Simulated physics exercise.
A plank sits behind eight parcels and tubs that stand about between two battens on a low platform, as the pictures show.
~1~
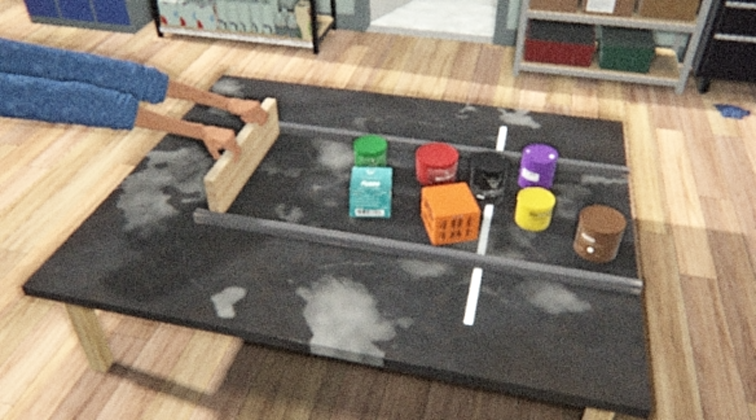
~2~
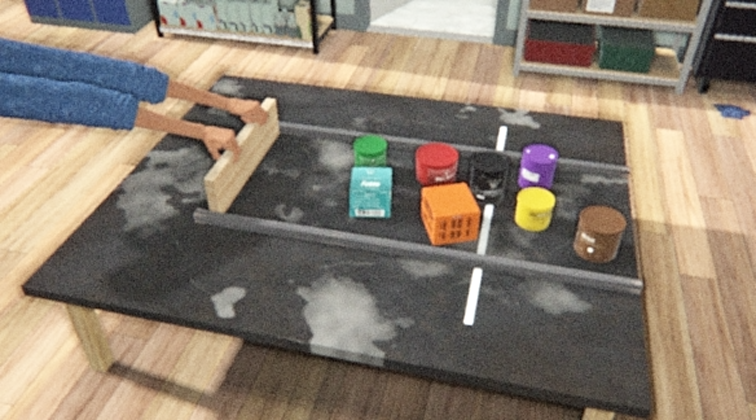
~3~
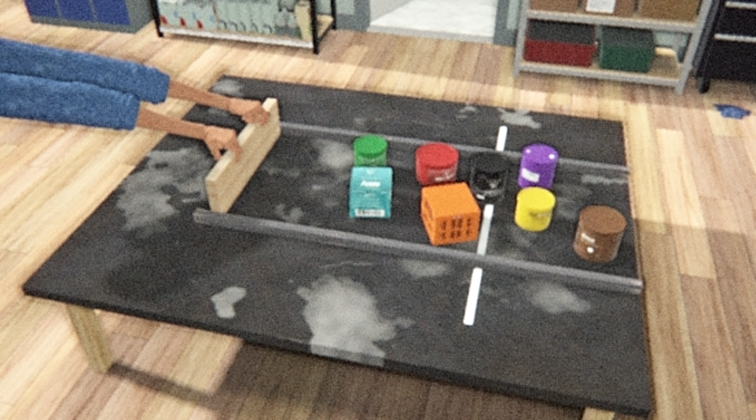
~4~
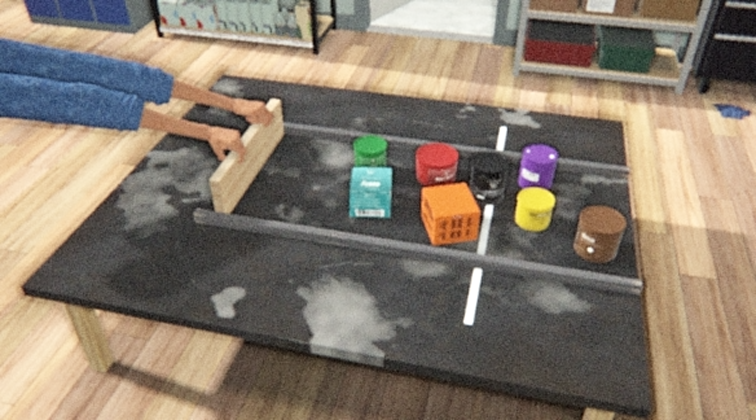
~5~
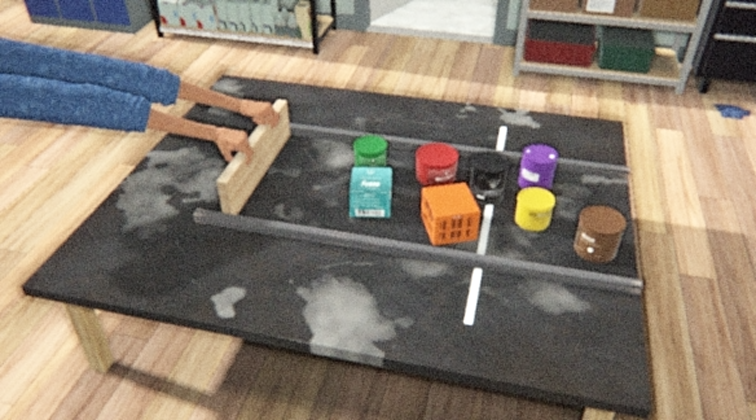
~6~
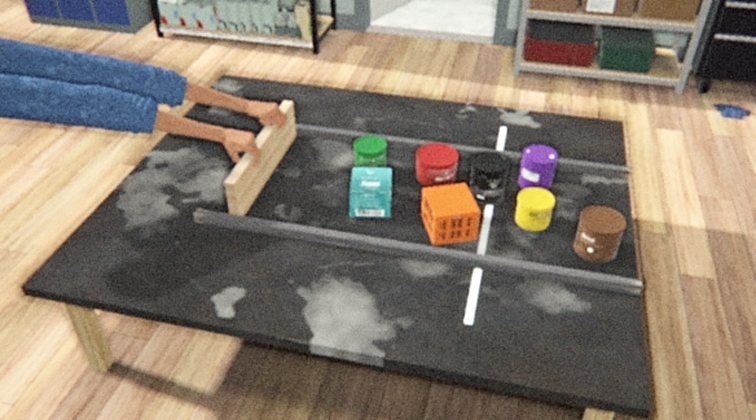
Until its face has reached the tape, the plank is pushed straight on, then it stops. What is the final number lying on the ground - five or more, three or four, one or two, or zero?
Lost: Nothing.
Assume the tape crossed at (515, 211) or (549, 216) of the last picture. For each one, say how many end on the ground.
Ground tally per try: 0 / 2.
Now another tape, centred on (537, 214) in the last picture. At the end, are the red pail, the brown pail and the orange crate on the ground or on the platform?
Check: The red pail remains in place; the brown pail takes the fall; the orange crate remains in place.
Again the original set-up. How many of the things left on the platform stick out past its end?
It would come to 0.
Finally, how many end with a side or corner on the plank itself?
All in all, 2.
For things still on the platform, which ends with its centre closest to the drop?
The one is the brown pail.
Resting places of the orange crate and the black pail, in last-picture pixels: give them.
I'd put one close to (550, 240) and the other close to (528, 189).
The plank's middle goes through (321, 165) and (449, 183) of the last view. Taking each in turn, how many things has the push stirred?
Tally at point one: 0; at point two: 6.
A little later, none off yet; brown pail at rest near (599, 235); yellow pail at rest near (534, 209); purple canister at rest near (538, 169).
When it is over, the number that fall off is zero.
